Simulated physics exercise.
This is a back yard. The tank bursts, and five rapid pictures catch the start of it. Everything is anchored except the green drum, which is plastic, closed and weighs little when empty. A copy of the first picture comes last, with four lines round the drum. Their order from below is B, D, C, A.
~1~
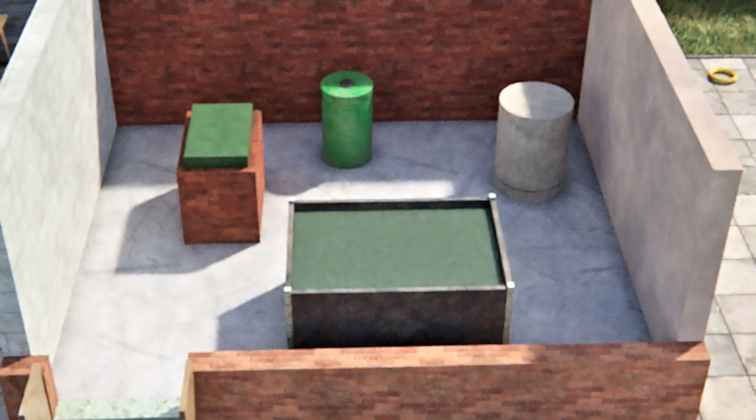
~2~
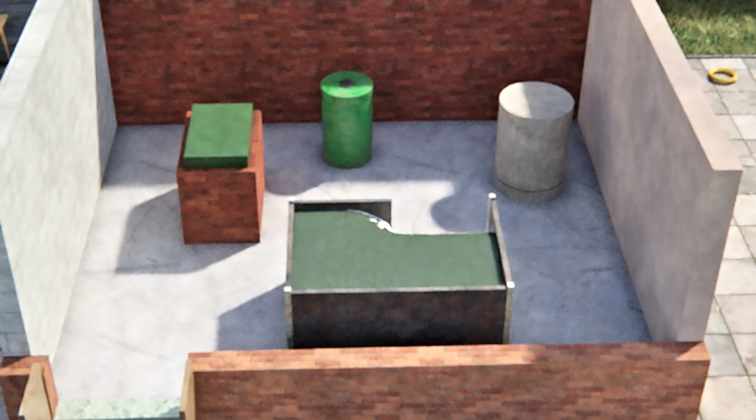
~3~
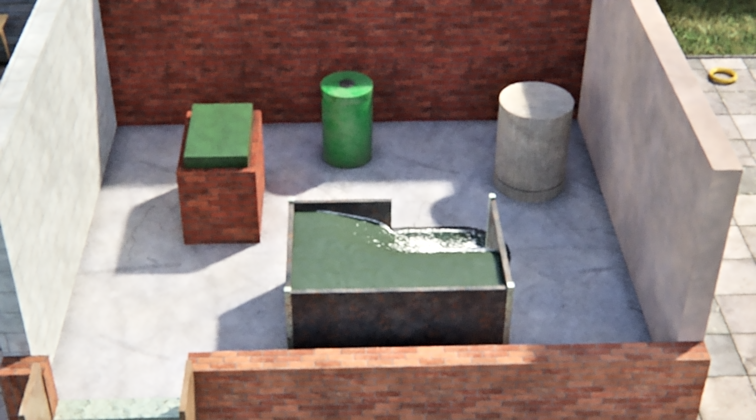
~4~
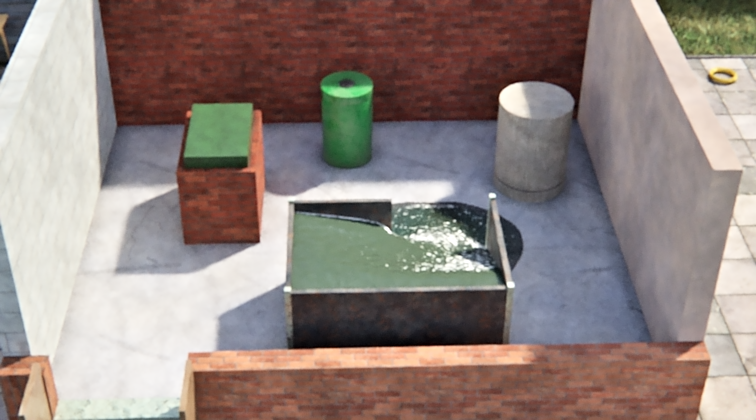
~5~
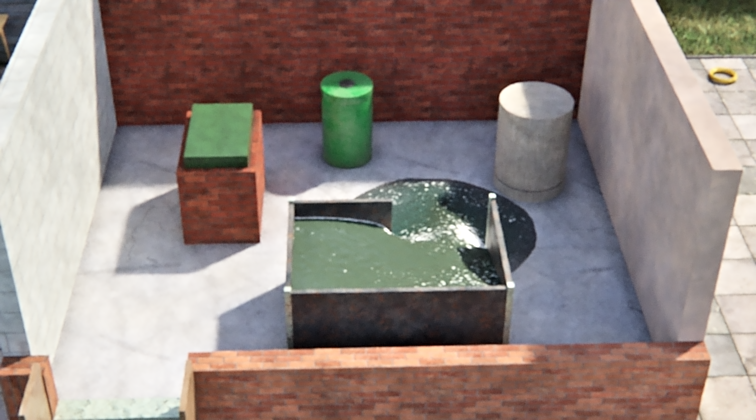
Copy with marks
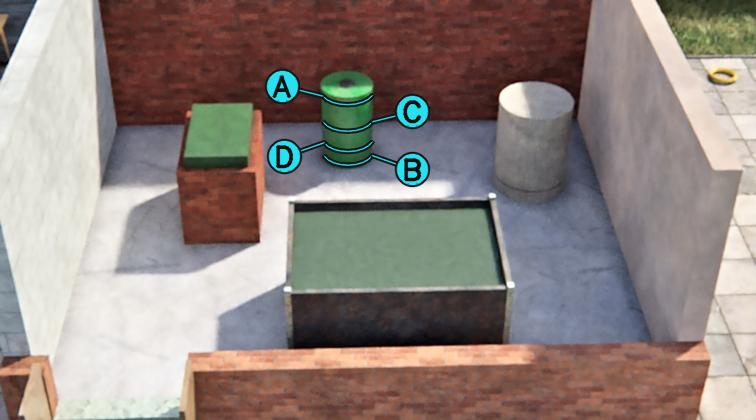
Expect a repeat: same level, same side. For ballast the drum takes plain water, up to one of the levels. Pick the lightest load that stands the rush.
It is C.
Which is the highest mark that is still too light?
Mark D.
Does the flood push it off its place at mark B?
Yes, that goes wrong.
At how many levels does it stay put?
Two of the four.
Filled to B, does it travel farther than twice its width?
Yes, it does.
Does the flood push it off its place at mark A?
No, not at all.
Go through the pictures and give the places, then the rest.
In the first picture, lid of the green drum at (347, 84); tank full, its middle at (395, 249); open gate at (119, 358).
In the second picture, water covers 2 % of the ground, mostly out of sight from here.
In the third picture, water covers 5 % of the ground, mostly out of sight from here.
In the fourth picture, water covers 8 % of the ground, mostly out of sight from here.
In the fifth picture, lid of the green drum at (347, 84); water covers 13 % of the ground, mostly out of sight from here.
In cyan, A at (347, 104); B at (348, 165); C at (348, 131); D at (348, 151); from the bottom up B, D, C, A.
If A is chosen, it does not move.
If B is chosen, it is pushed about 5 times its own width away.
If C is chosen, it does not move.
If D is chosen, it is pushed about twice its own width away.
